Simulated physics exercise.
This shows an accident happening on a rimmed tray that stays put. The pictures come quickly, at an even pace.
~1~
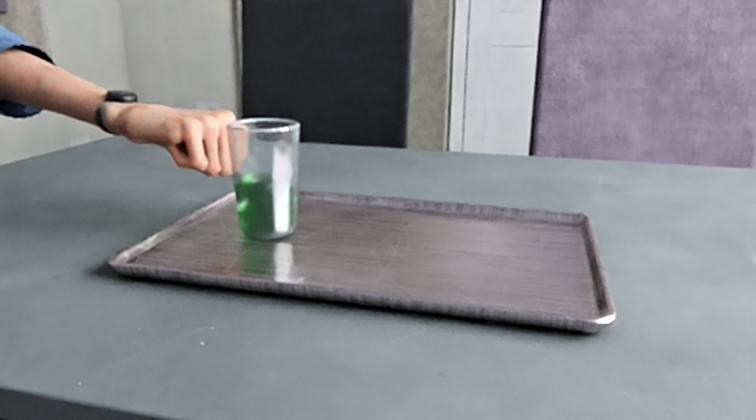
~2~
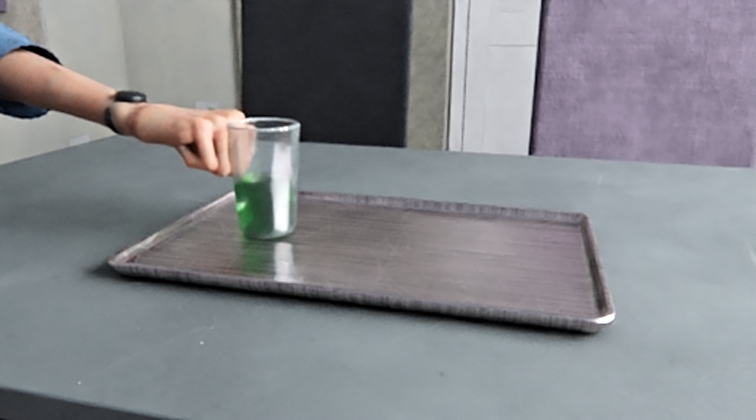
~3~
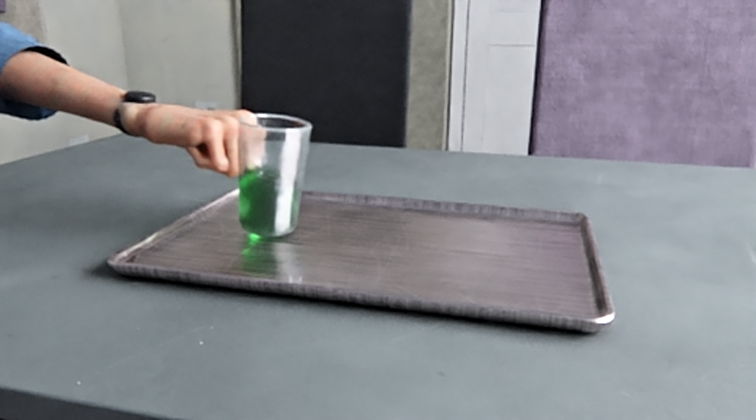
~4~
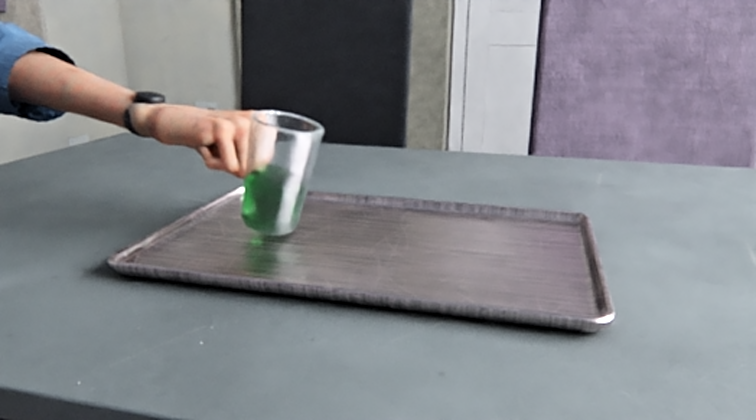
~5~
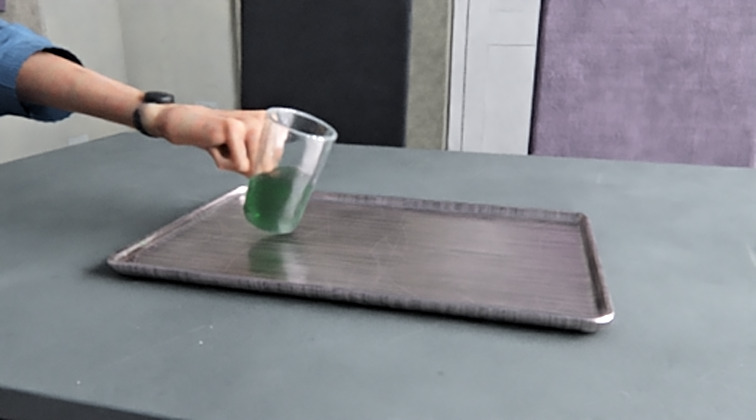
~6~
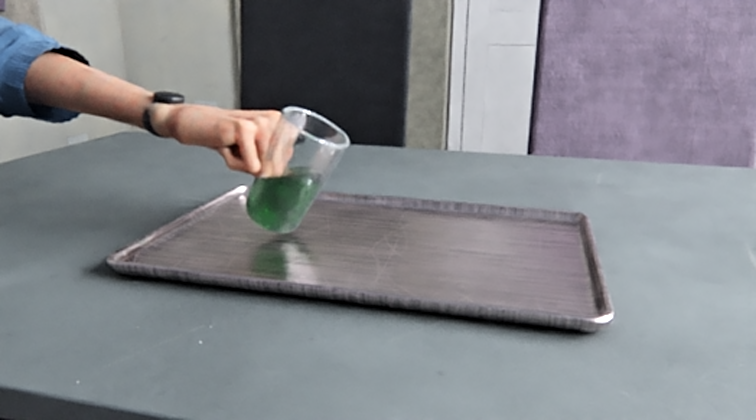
We see a hand holding a clear glass of green liquid upright on a dark rectangular tray, on a gray table. The hand then tilts the glass steadily to the right while the liquid shifts inside it.
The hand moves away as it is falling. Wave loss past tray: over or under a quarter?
From what I can see, over a quarter makes it off the tray.
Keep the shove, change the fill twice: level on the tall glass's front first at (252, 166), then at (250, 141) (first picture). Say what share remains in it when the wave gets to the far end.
It holds around 45 in a hundred the first time and around 45 in a hundred the second.
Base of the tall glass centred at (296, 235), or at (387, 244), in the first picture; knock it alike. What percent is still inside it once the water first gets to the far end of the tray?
55 and 85 per cent, approximately, in that order.
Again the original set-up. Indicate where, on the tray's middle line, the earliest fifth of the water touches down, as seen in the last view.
I'd mark it somewhere close to pixel (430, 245).
A moment on, the tall glass lies on its side and 100 per cent is in the glass, 0 on the tray and 0 above or beyond its rim.
Next, the tall glass lies on its side and 76 per cent is in the glass, 18 on the tray and 6 above or beyond its rim.
Then the tall glass lies on its side and 40 per cent is in the glass, 57 on the tray and 3 above or beyond its rim.
Later the tall glass lies on its side and 21 per cent is in the glass, 45 on the tray and 34 above or beyond its rim.
In the end 65 per cent is held by tray and glass, 35 is off the tray.
